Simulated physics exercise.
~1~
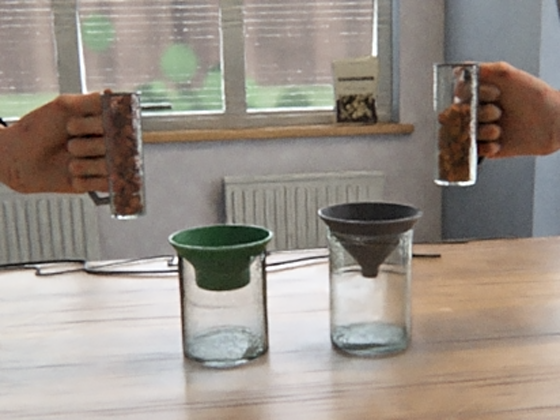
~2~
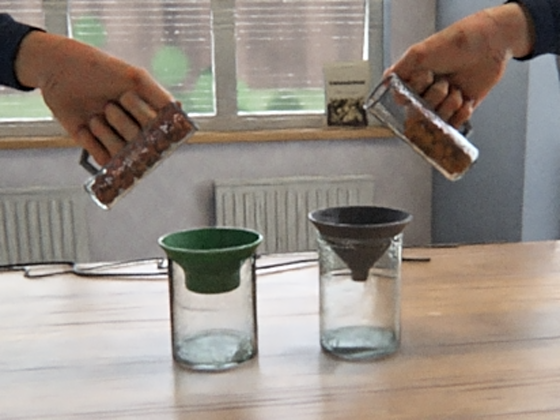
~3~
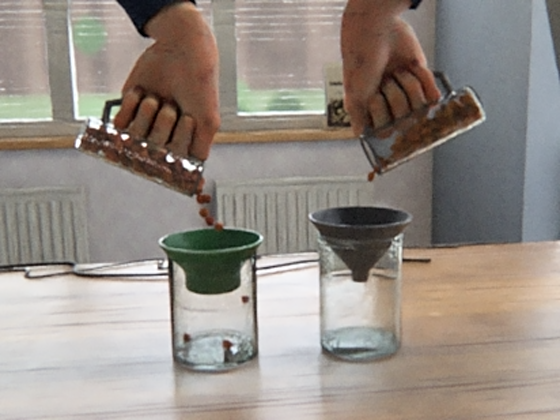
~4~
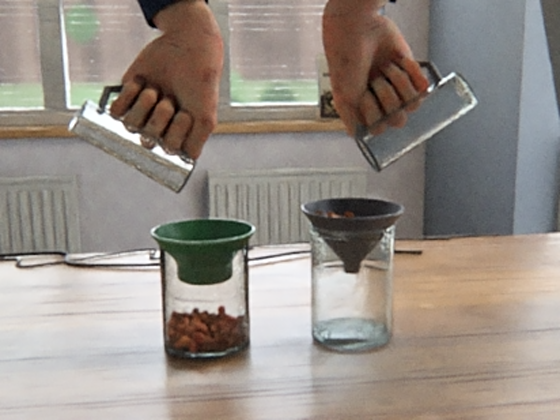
The video shows two hands tipping clear cups of small brownish pieces over a green funnel and a dark grey funnel set in glass jars. The left cupful drops through into its jar, while the right cupful stays in the funnel, leaving the jar below empty.
